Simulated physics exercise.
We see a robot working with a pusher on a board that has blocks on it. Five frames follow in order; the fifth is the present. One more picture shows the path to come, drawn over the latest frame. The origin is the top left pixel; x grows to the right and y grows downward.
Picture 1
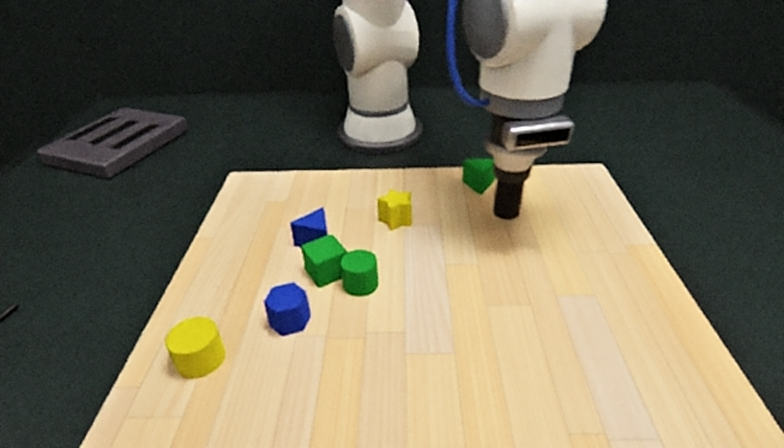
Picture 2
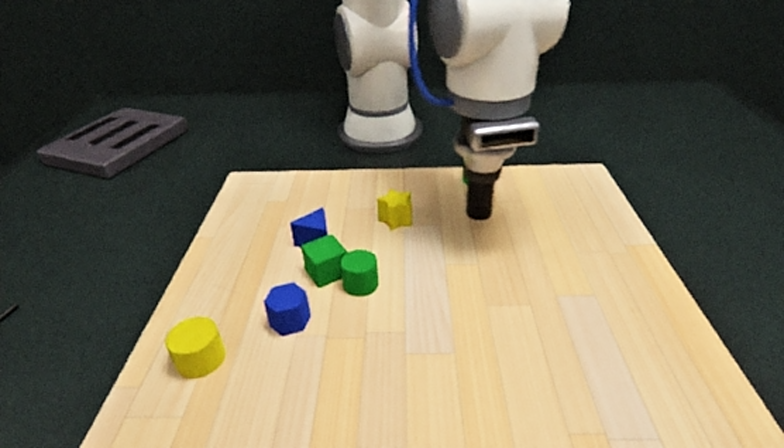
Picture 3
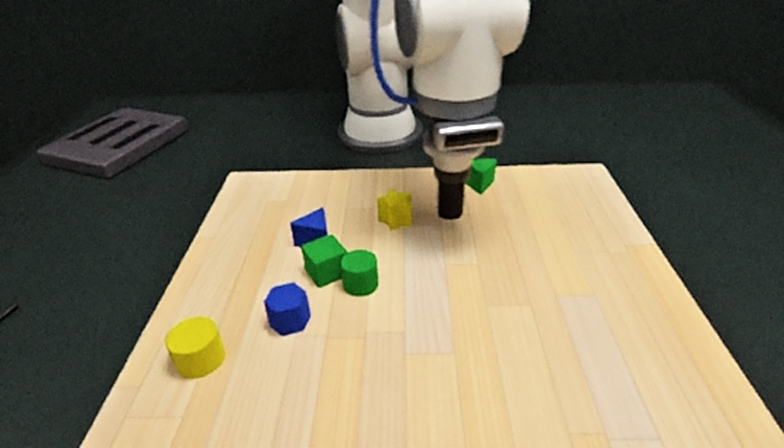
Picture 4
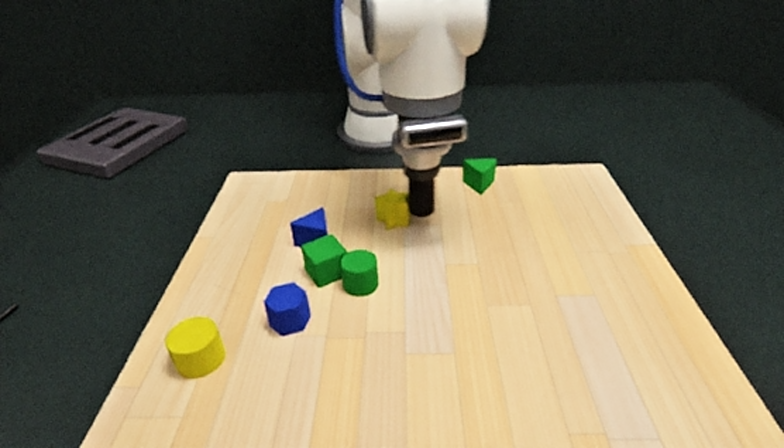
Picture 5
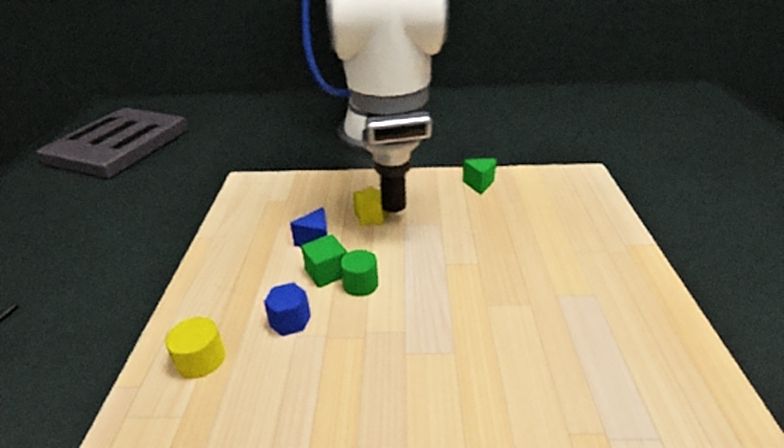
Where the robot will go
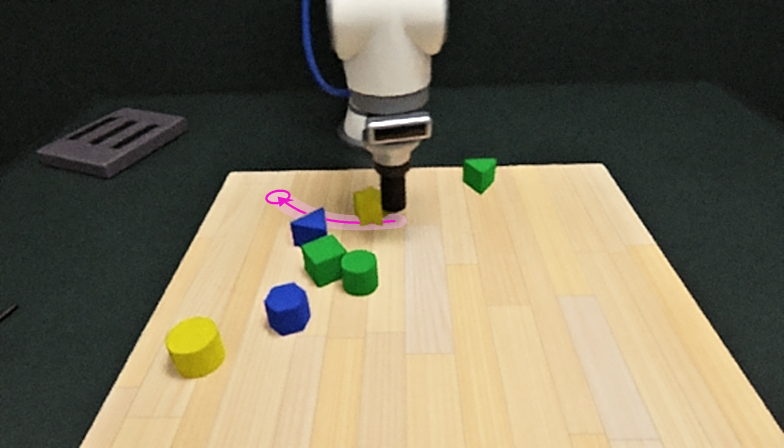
Robot arm with a black pusher moving left across a wooden board of coloured blocks and pushing the yellow star leftward.
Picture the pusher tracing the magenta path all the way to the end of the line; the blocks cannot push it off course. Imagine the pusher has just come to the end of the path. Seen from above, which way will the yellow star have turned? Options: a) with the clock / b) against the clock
a (with the clock)
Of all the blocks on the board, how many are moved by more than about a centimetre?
1 block.
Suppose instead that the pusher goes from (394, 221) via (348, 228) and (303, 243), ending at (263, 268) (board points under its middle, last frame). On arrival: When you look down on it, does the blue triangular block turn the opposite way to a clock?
Yes
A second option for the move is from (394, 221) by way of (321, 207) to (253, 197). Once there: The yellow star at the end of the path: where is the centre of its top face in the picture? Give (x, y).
Expect it around (228, 172).
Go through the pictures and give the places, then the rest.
The first picture shows pusher's lower end at (506, 213); blue triangular block at (313, 219); yellow star at (396, 198).
The second picture shows pusher at (479, 213); blocks still.
The third picture shows pusher at (450, 213); blocks still.
The fourth picture shows pusher at (422, 210); yellow star at (394, 197).
The fifth picture shows pusher at (394, 206); blue triangular block at (313, 219); yellow star at (370, 195).
Drawn move, from (394, 221) by way of (347, 222) and (305, 213) to (278, 197).
The first path, step by step. One third of the way, pusher at (344, 207); yellow star at (326, 192), turned 20° clockwise.
Two thirds of the way, pusher at (303, 198); yellow star at (290, 181), turned 35° clockwise.
At the end, pusher at (275, 182); blue triangular block still; yellow star at (265, 166), turned 40° clockwise.
